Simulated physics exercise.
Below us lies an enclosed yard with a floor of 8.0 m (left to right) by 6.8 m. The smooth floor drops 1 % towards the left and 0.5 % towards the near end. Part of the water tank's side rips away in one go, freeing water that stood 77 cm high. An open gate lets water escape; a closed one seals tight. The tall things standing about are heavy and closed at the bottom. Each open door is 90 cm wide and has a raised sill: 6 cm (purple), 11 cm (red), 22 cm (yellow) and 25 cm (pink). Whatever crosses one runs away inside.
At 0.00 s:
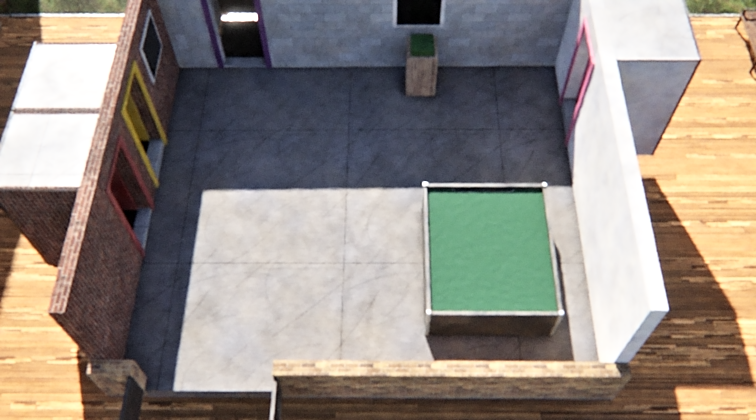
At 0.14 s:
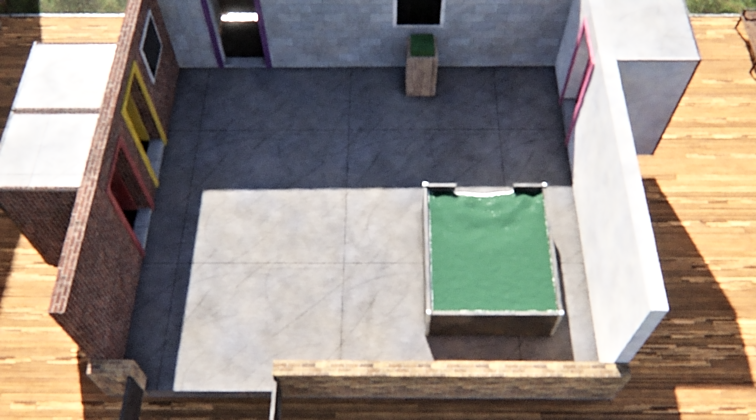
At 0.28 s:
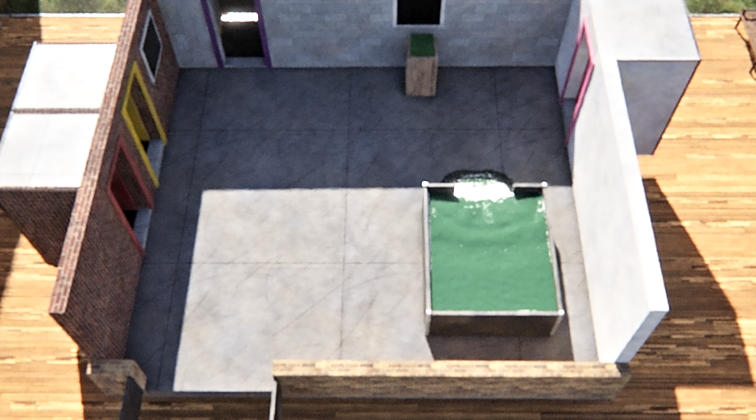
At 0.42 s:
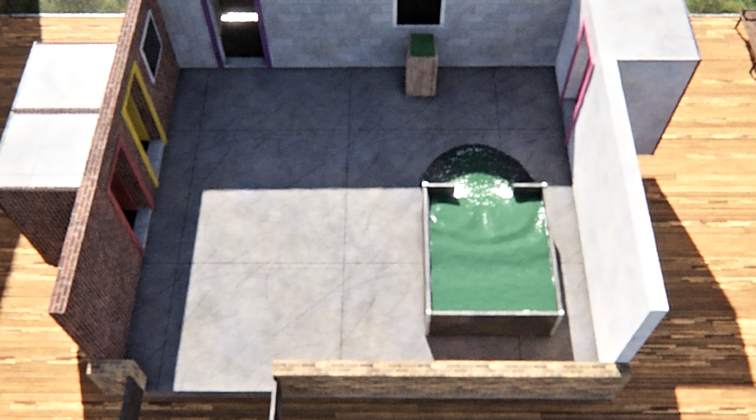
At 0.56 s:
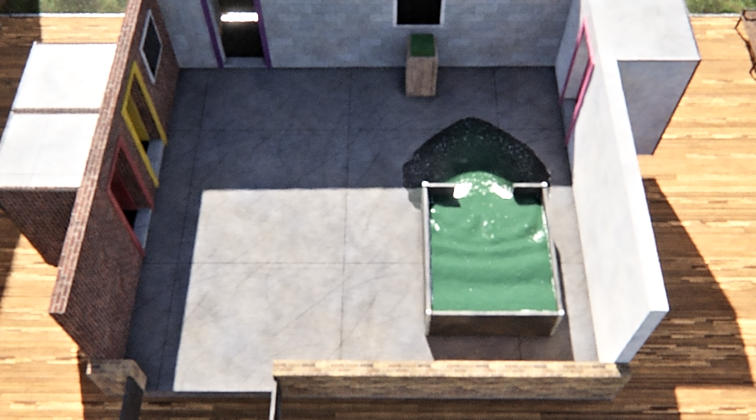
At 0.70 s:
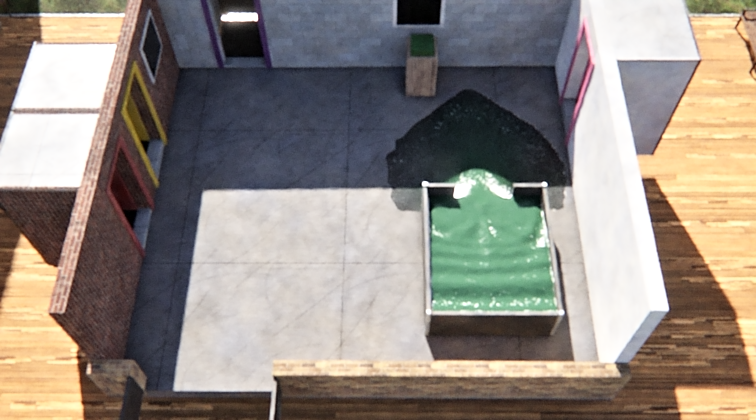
In a walled yard with a smooth grey floor, green water in a big tank burst out through its far side, rippled inside, and spread across the floor behind it in a widening dark pool.
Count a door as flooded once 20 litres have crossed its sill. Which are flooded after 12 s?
Within that time: At the purple door it exceeds the limit; at the red door it stays under the limit; at the yellow door it does not reach the limit; at the pink door it keeps below the limit.
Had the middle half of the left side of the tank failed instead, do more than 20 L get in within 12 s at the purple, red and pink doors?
Against that limit: Purple above, red above, pink under.
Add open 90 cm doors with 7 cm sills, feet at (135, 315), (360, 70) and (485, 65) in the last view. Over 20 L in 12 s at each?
In that order: Not over, over, above.
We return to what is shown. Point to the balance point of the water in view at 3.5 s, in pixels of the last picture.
Around (457, 178).
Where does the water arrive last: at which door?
The red one.
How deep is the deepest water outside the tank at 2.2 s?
About 40 cm.
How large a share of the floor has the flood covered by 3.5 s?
Near 35 per cent is wet.
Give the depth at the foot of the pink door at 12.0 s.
Roughly 5.5 cm deep.
After 1.4 s water covers 25 % of the floor and is deepest (42 cm) near (478, 201); purple door not reached, red door not reached, yellow door not reached, pink door 11 cm at the sill, 0 L in.
After 2.2 s water covers 30 % of the floor and is deepest (40 cm) near (538, 70); purple door not reached, red door not reached, yellow door not reached, pink door 16 cm at the sill, 0 L in.
After 3.5 s water covers 35 % of the floor and is deepest (28 cm) near (453, 90); purple door 8 cm at the sill, 1 L in, red door not reached, yellow door not reached, pink door 21 cm at the sill, 0 L in.
After 7.0 s water covers 75 % of the floor and is deepest (20 cm) near (174, 99); purple door 6 cm at the sill, 5 L in, red door 7 cm at the sill, 0 L in, yellow door 15 cm at the sill, 0 L in, pink door 14 cm at the sill, 0 L in.
After 12.0 s water covers 90 % of the floor and is deepest (16 cm) near (121, 376); purple door 10 cm at the sill, 58 L in, red door 8 cm at the sill, 0 L in, yellow door 11 cm at the sill, 0 L in, pink door 5 cm at the sill, 0 L in.
